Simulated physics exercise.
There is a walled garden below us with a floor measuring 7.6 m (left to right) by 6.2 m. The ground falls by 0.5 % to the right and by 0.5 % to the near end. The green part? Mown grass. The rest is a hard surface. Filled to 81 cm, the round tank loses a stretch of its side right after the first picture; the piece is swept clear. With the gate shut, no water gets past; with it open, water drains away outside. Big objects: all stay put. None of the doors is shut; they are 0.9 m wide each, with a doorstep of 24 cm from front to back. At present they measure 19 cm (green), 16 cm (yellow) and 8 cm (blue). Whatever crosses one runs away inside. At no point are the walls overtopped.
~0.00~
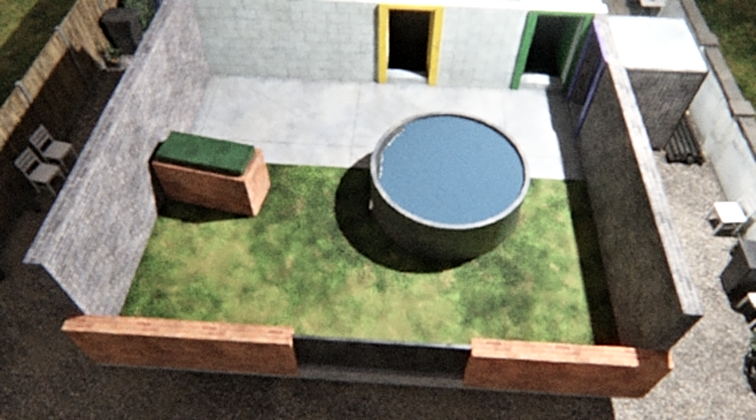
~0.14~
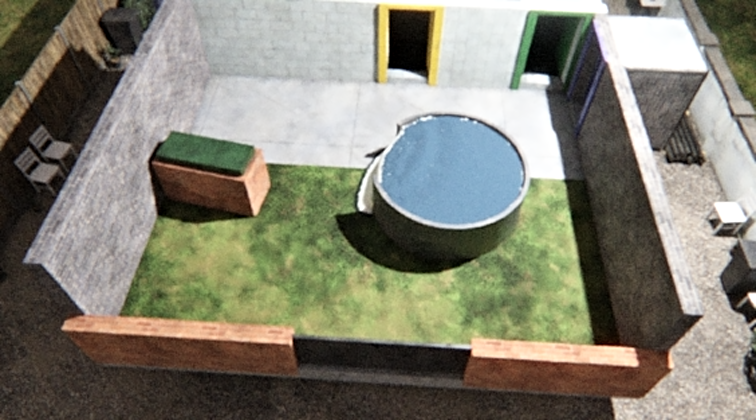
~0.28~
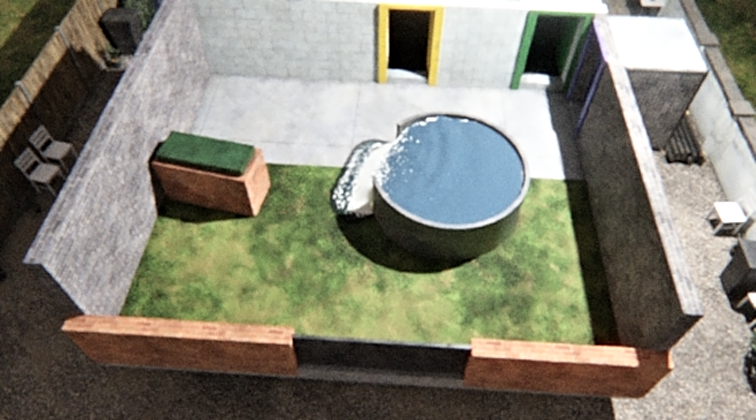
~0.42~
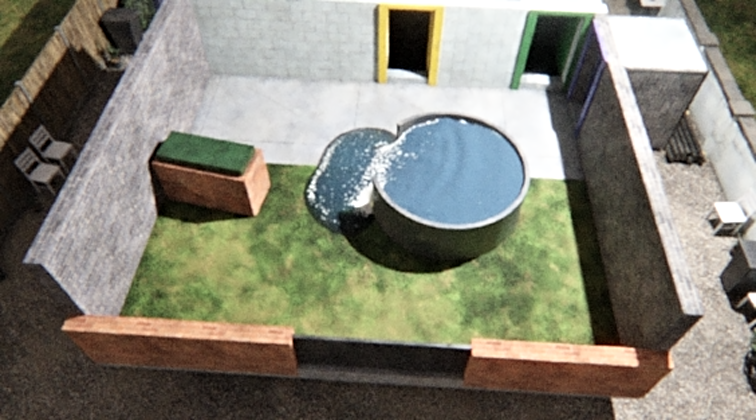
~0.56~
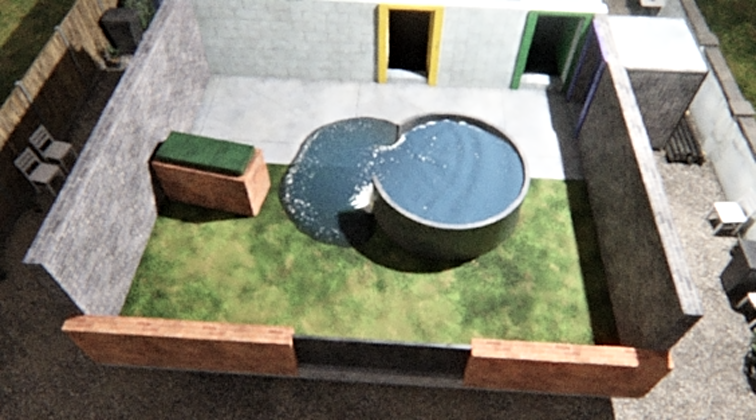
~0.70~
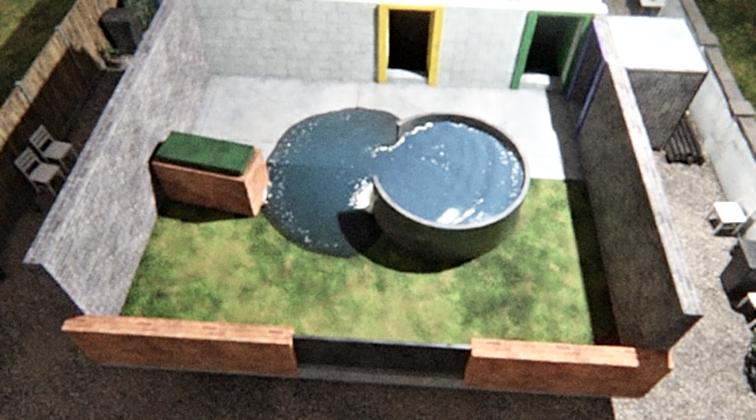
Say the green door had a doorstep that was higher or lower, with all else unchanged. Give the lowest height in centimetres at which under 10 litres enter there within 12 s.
12 cm.
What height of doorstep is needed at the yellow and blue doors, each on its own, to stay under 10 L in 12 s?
Some 9.5 cm for yellow, some 14.5 cm for blue.
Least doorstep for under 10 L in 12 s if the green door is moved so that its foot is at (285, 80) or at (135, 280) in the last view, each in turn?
Around 24 and 8.5 cm respectively.
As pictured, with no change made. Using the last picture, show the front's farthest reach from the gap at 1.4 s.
Roughly at (199, 110) in the last view.
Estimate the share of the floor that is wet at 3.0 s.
The wet part is about 55 per cent.
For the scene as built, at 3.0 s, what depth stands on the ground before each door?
Door by door in cm - green 0, yellow 3, blue 0.
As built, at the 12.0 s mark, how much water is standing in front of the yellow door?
You'd measure close to 6.5 cm there.
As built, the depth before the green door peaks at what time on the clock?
The depth peaks at about 9.5 seconds.
After 1.4 s water covers 35 % of the floor, deepest (38 cm) near (269, 189); it has not reached the green door.
After 3.0 s water covers 55 % of the floor, deepest (42 cm) near (212, 76); it has not reached the green door.
After 12.0 s water covers 100 % of the floor, deepest (16 cm) near (537, 368); 11 cm at the green door, 0 litres in over its 19 cm doorstep.
At the green door as built, the water arrived by 5.7 s and peaked near 14 cm at 9.6 s.
With a doorstep of 11 cm, 15 litres would have come in within the 12 s; with 15 cm, 1 litre. So under 10 litres takes about 12 cm.
